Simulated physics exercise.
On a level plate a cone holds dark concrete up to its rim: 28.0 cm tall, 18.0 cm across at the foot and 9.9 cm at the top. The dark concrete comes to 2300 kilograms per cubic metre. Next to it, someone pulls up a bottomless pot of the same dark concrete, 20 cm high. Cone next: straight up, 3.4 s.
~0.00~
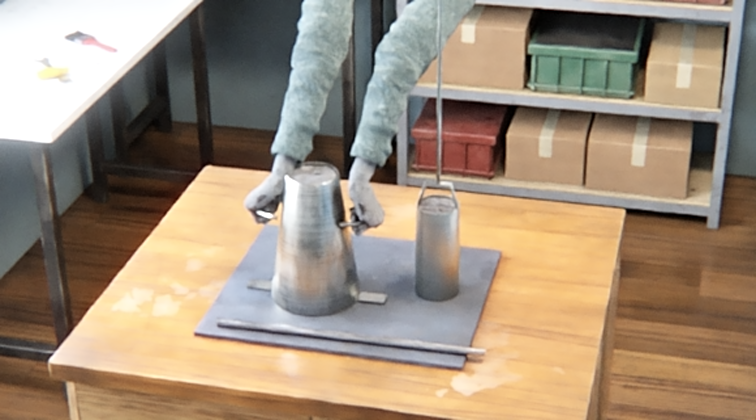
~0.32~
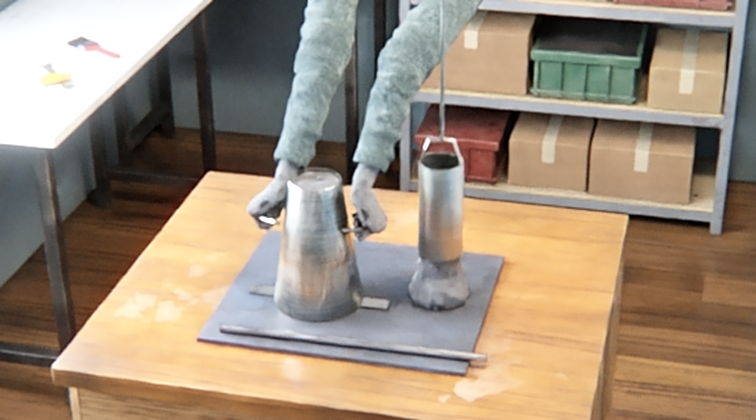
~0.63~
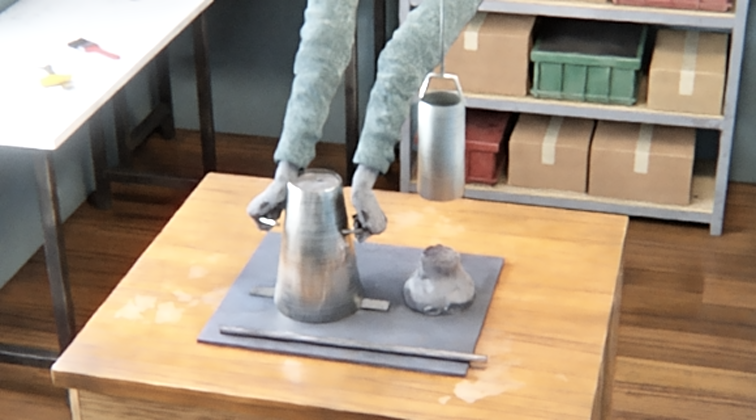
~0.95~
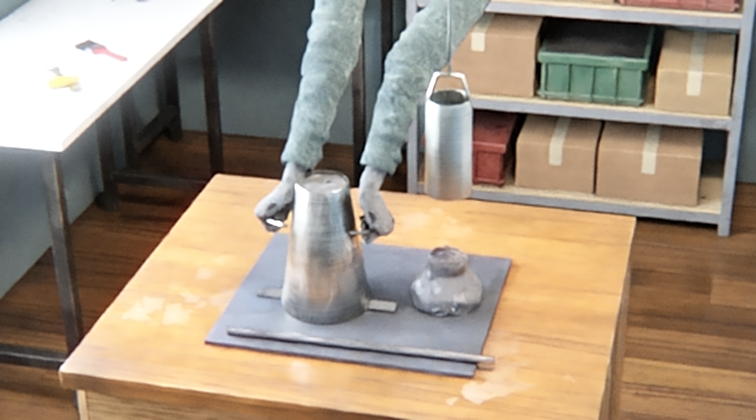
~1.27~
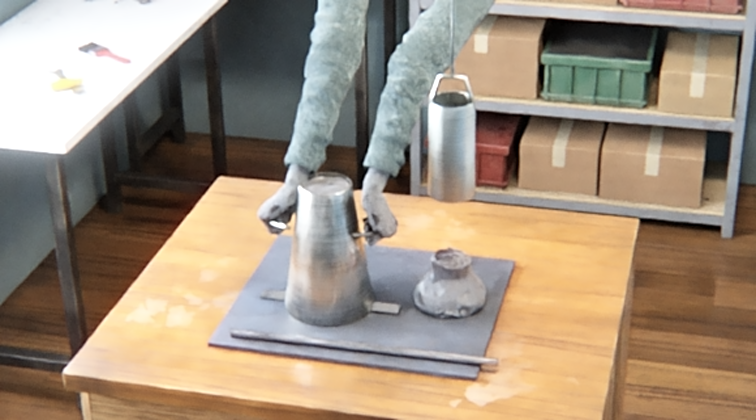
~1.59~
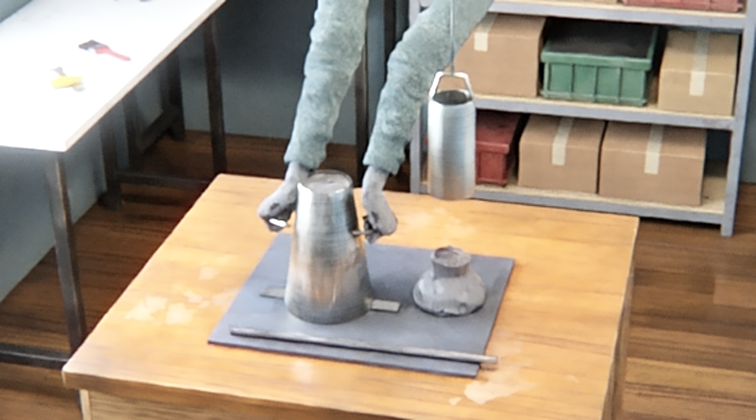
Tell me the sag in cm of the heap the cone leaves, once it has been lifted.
I would say about 13 cm.
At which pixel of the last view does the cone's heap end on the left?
Around (265, 305).
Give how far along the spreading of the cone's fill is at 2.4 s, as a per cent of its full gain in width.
About 70 %.
After 2.4 s, the cone is up 6.1 cm; the dark concrete has come down 8.5 cm to 19 cm and is 24 cm wide.
After 3.3 s, the cone is up 18 cm; the dark concrete has come down 13 cm to 15 cm and is 27 cm wide.
After 4.1 s, the cone is up 28 cm; the dark concrete has come down 13 cm to 15 cm and is 27 cm wide.
After 5.2 s, the cone is clear; the dark concrete has come down 13 cm to 15 cm and is 27 cm wide.
After 5.7 s, at rest, the cone is clear; the dark concrete has come down 13 cm to 15 cm and is 27 cm wide.
